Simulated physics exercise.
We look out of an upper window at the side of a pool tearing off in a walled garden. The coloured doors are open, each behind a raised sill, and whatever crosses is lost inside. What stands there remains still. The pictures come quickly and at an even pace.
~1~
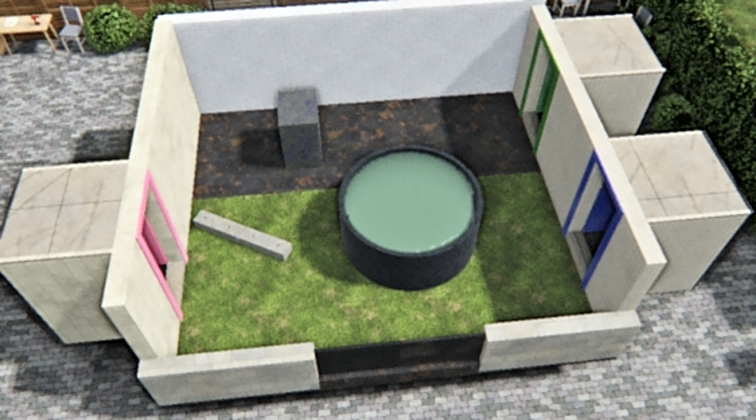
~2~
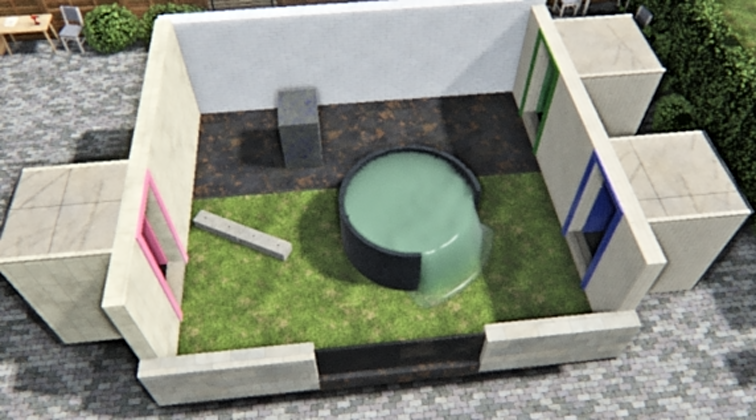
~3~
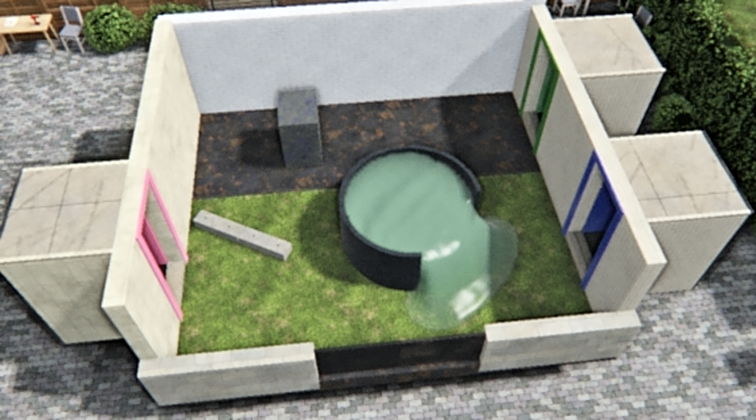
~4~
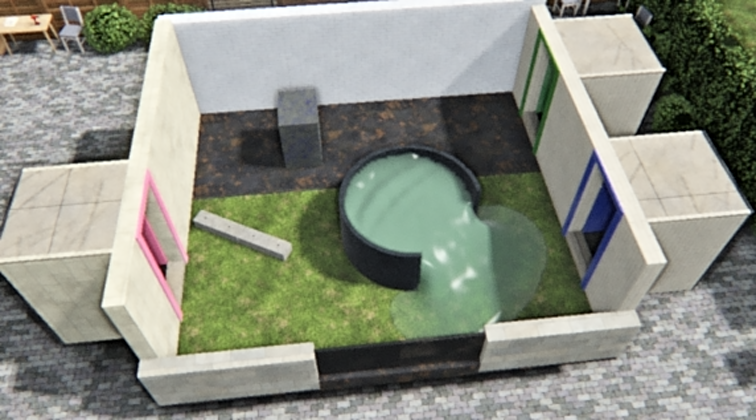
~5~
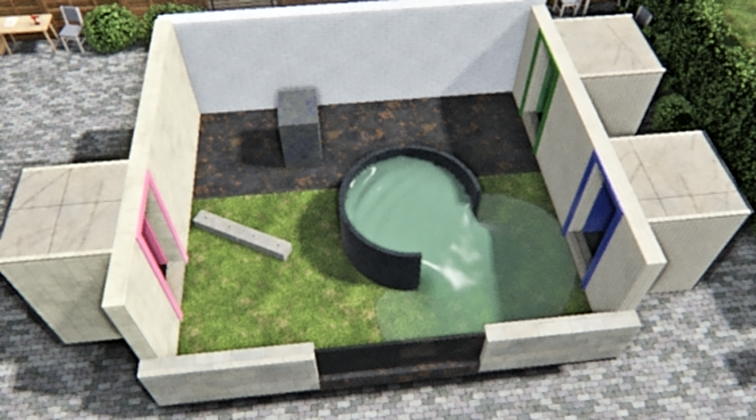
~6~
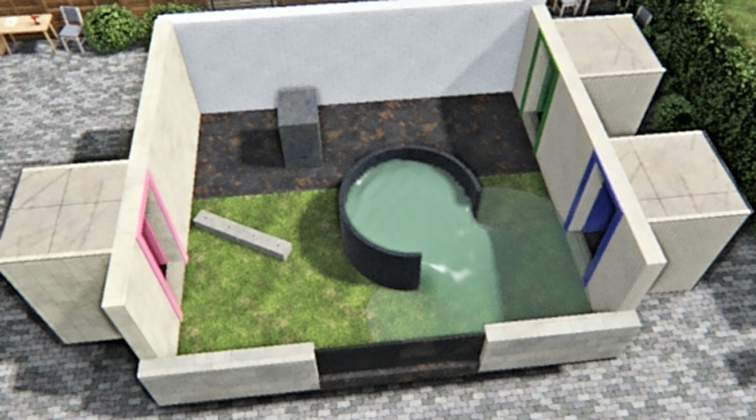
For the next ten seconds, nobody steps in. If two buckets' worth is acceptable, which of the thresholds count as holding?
The pink door counts as holding, the green door counts as holding, the blue door does not count.
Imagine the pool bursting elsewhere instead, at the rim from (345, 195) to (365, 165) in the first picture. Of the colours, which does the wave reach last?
Last in line is the blue one.
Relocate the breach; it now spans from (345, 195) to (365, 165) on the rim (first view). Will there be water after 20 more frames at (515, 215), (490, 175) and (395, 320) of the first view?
First unwetted, second unwetted, third unwetted.
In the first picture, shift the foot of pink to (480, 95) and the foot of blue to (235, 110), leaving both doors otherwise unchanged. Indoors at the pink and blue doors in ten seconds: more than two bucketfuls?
Note: Pink door lets too much through; blue door lets in too little.
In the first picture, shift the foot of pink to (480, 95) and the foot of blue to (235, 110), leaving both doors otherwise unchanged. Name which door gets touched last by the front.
It would be the blue one.
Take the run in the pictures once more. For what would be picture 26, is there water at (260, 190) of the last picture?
At that place: No water.
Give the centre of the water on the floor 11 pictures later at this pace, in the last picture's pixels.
The water centres close to (475, 268).
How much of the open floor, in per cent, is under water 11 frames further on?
Roughly 35 percent, I reckon.
A moment on, water covers 25 % of the floor; the pink door not reached, the green door not reached, the blue door over two buckets in.
Next, water covers 35 % of the floor; the pink door not reached, the green door wet at the sill, nothing in, the blue door far over two buckets in.
Then, water covers 60 % of the floor; the pink door not reached, the green door wet at the sill, nothing in, the blue door far over two buckets in.
Later, water covers 90 % of the floor; the pink door wet at the sill, nothing in, the green door wet at the sill, nothing in, the blue door far over two buckets in.
In the end, water covers 95 % of the floor; the pink door wet at the sill, nothing in, the green door under two buckets in, the blue door far over two buckets in.
